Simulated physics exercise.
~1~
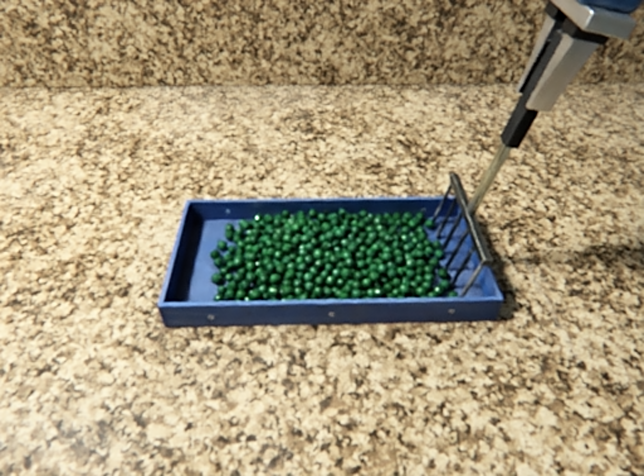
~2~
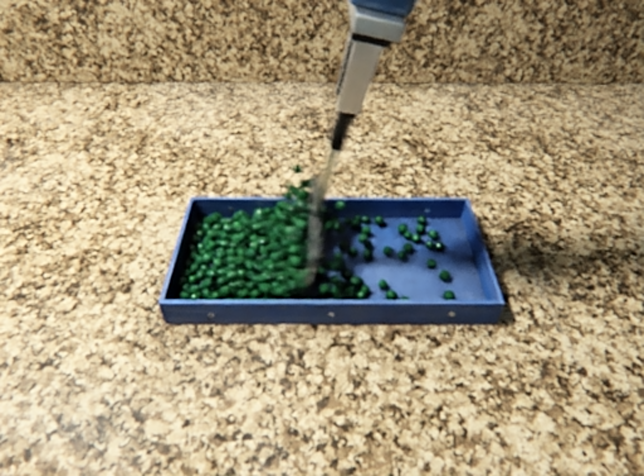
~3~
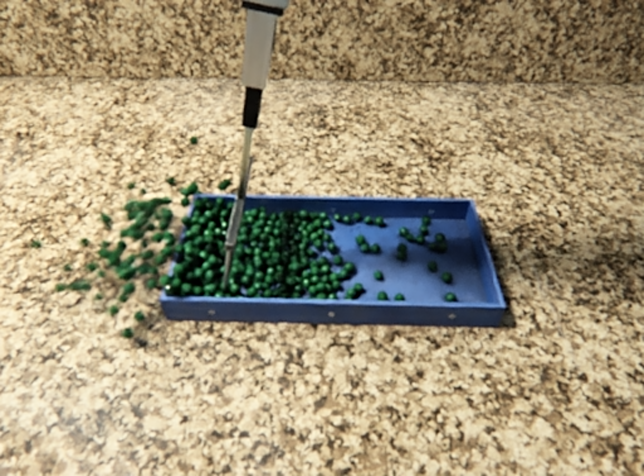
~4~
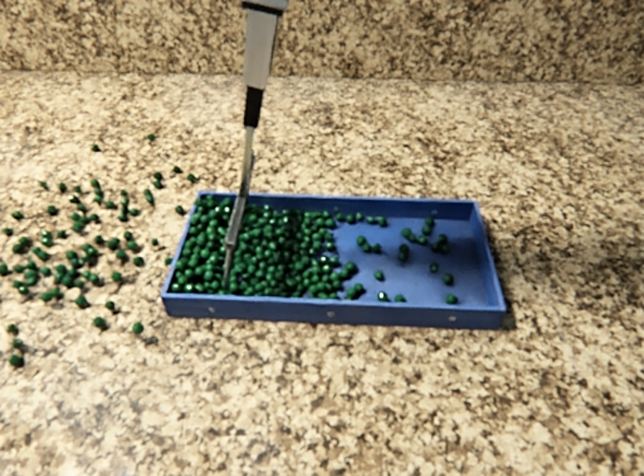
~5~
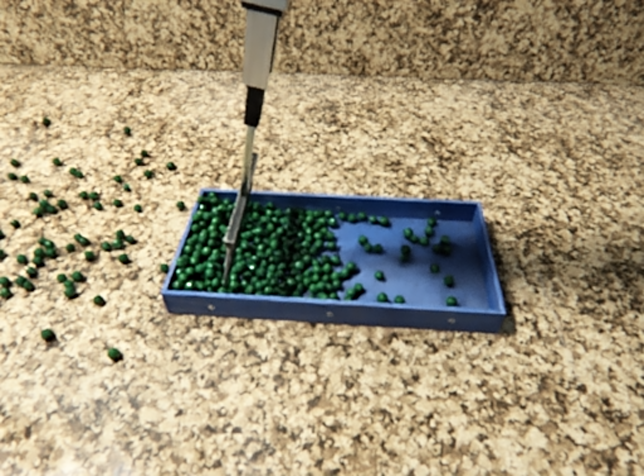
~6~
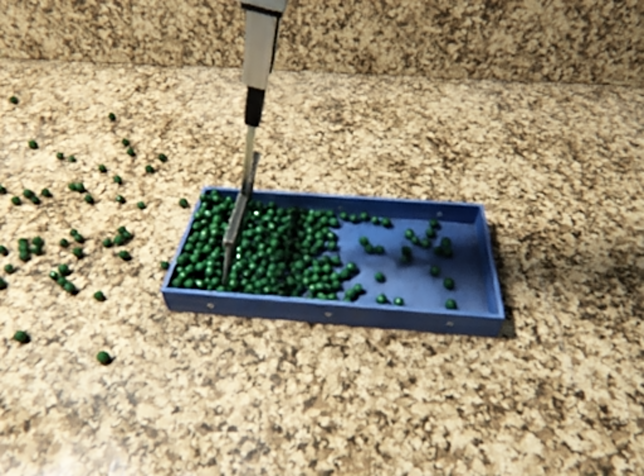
A robot arm rakes green beads leftward in a blue tray, spilling many onto the counter.
